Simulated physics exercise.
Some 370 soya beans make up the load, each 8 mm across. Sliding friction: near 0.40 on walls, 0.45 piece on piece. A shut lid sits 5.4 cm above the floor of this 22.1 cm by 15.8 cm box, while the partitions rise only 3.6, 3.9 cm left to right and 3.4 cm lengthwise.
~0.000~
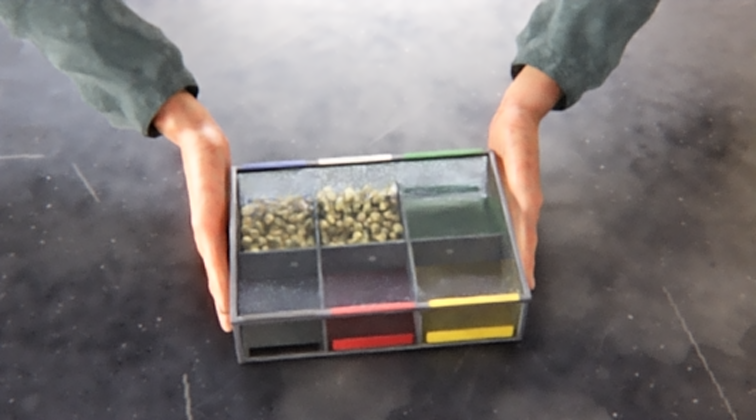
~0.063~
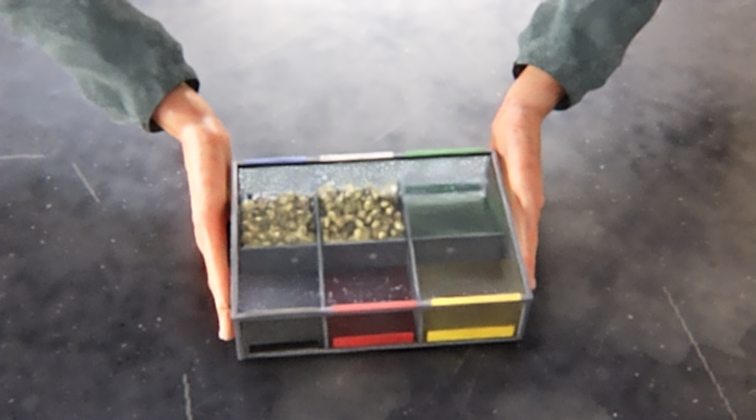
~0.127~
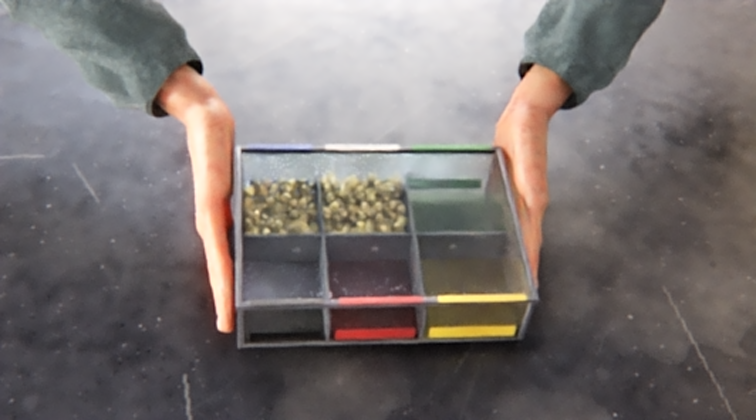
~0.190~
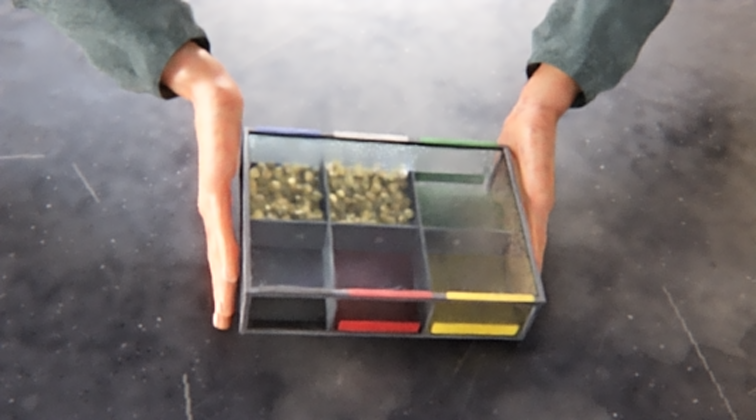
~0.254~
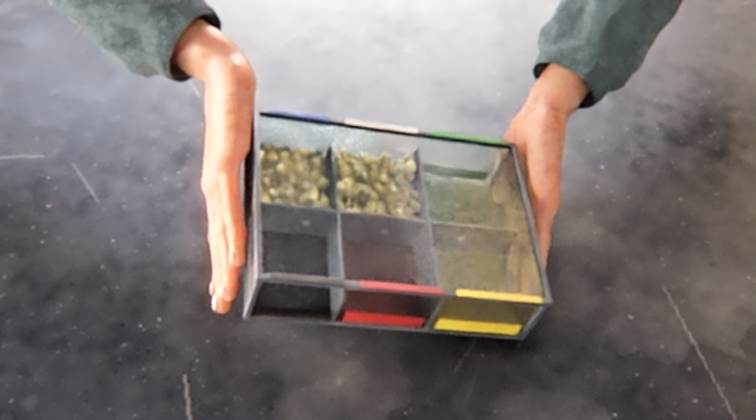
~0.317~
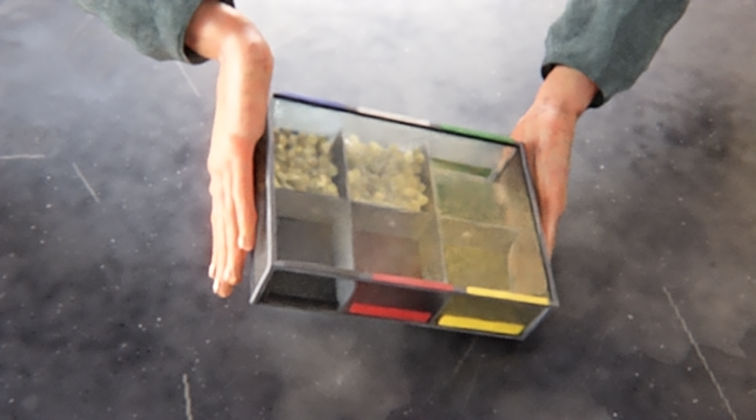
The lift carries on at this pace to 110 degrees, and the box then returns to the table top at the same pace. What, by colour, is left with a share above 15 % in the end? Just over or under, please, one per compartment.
Red compartment: Under, blue compartment: Under, green compartment: Under, yellow compartment: Over, white compartment: Over, black compartment: Under.
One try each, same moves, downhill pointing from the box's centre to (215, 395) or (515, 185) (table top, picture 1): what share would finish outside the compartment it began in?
Near 55 and 25 percent, in that order.
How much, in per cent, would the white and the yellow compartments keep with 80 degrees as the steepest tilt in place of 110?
You'd get white at 45 % and yellow at 10 %.
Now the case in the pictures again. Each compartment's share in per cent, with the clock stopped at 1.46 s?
It splits as red 5, blue 20, green 5, yellow 20, white 50 and black 0 percent.
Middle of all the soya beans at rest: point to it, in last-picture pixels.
Approximately (399, 250) in the last view.
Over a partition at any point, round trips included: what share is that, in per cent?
The share is close to 55 percent.
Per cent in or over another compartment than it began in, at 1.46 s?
At that instant it's around 40 per cent.
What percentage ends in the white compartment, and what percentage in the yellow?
In white it's 45, in yellow it's 35.
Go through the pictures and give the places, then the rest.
The first picture shows box tilt 0 degrees, front corners at (236, 319) and (525, 297); blue 40 %, white 60 %.
The second picture shows box tilt 1 degrees, front corners at (237, 316) and (527, 297).
The third picture shows box tilt 6 degrees, front corners at (242, 304) and (533, 298), lowest corner right front.
The fourth picture shows box tilt 11 degrees, front corners at (250, 289) and (539, 299), lowest corner right front.
The fifth picture shows box tilt 16 degrees, front corners at (261, 275) and (546, 301), lowest corner right front.
The sixth picture shows box tilt 22 degrees, front corners at (275, 262) and (552, 303), lowest corner right front; blue 40 %, white 60 %. The box's pace is about 85 degrees a second.
After 1.46 s, tilt 110 degrees; red 5 %, blue 20 %, green 5 %, yellow 20 %, white 50 %.
Then, at 2.22 s, tilt 48 degrees; red 5 %, blue 10 %, green 5 %, yellow 35 %, white 45 %.
After 3.00 s, tilt 0 degrees; red 5 %, blue 10 %, green 5 %, yellow 35 %, white 45 %.
By 3.6 s all is still; red 5 %, blue 10 %, green 5 %, yellow 35 %, white 45 %, black 0 %.
